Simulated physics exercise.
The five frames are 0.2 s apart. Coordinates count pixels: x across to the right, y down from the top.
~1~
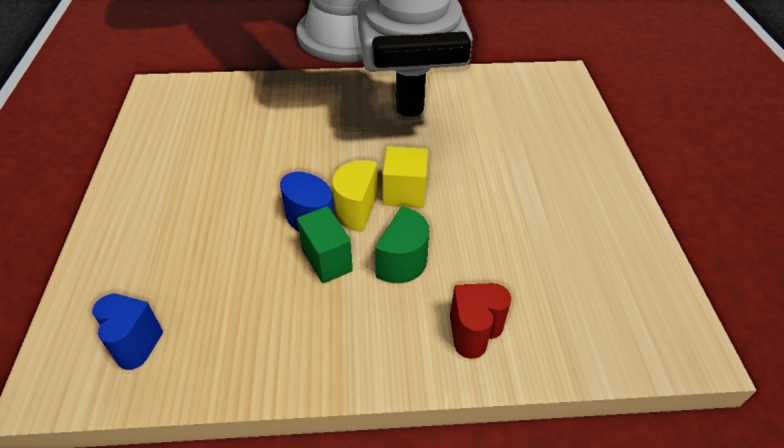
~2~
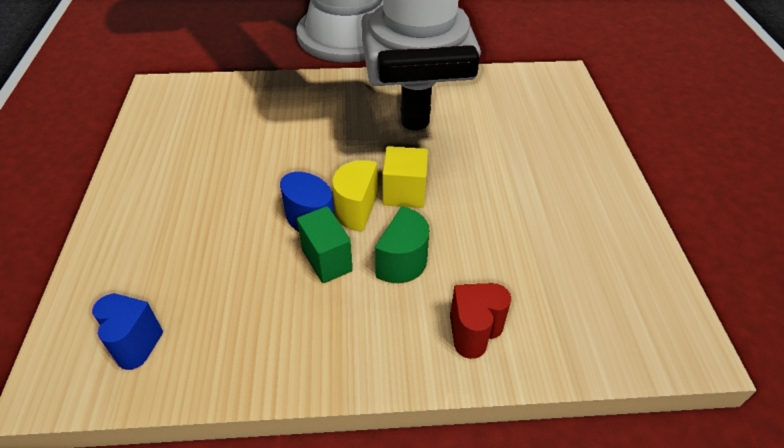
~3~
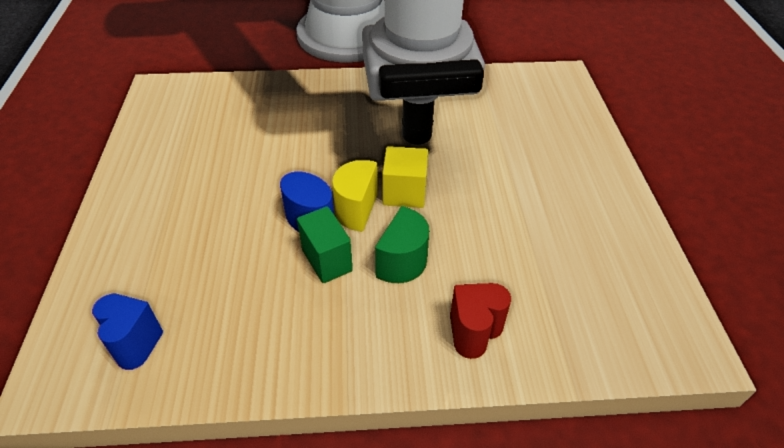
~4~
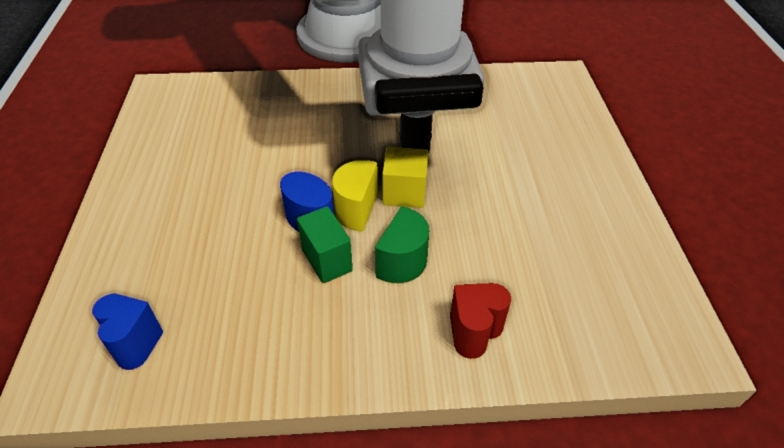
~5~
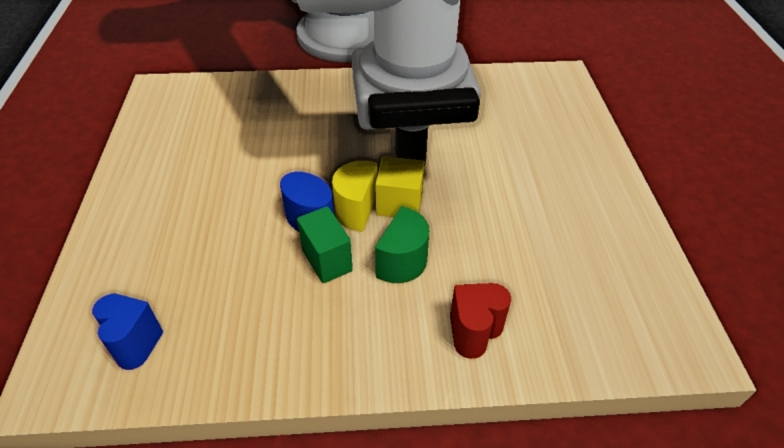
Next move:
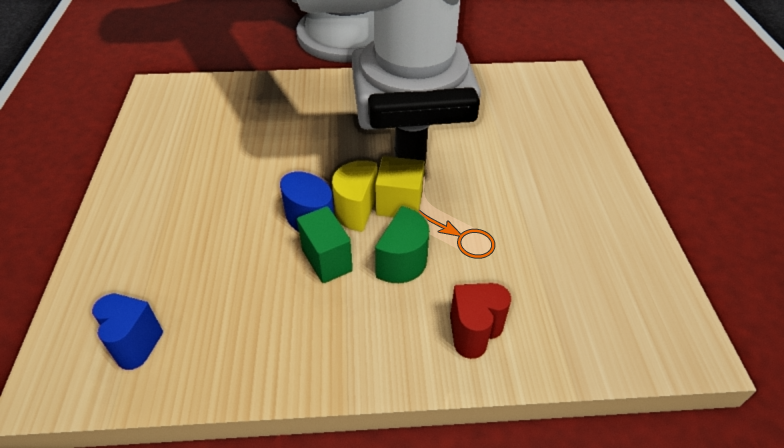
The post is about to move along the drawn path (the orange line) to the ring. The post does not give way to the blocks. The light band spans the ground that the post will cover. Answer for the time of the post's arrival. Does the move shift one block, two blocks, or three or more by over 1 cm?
Total moved: Two.
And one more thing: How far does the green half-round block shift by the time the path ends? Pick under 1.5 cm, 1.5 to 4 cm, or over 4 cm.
It moves between 1.5 and 4 cm.
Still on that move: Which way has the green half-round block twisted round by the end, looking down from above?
It goes anticlockwise.
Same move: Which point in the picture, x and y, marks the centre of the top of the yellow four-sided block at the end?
Located at (394, 201).
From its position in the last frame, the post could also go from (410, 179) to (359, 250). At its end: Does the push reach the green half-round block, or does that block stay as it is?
It ends up somewhere else.
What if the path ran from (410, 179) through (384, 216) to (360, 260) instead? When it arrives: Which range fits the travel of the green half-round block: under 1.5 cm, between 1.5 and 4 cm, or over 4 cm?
Range: Over 4 cm.
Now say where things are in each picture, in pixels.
In the first frame, post tip at (410, 109); block tops, yellow half-round block at (354, 178); yellow four-sided block at (406, 161); green half-round block at (405, 231).
In the second frame, post at (415, 123); blocks unchanged.
In the third frame, post at (417, 136); blocks unchanged.
In the fourth frame, post at (415, 150); blocks unchanged.
In the fifth frame, post at (410, 163); yellow half-round block at (354, 178); yellow four-sided block at (400, 172); green half-round block at (405, 231).
Path on the board, from (410, 179) through (413, 205) and (441, 225) to (476, 243).
What follows on the original path. One third of the way, post at (414, 189); yellow four-sided block at (393, 197), turned 25° clockwise; green half-round block at (403, 245), turned 15° anticlockwise.
Two thirds of the way, post at (443, 210); yellow four-sided block at (394, 201), turned 40° clockwise; green half-round block at (401, 249), turned 20° anticlockwise.
At the end, post at (479, 227); yellow half-round block in place; yellow four-sided block at (394, 201), turned 40° clockwise; green half-round block at (401, 249), turned 20° anticlockwise.
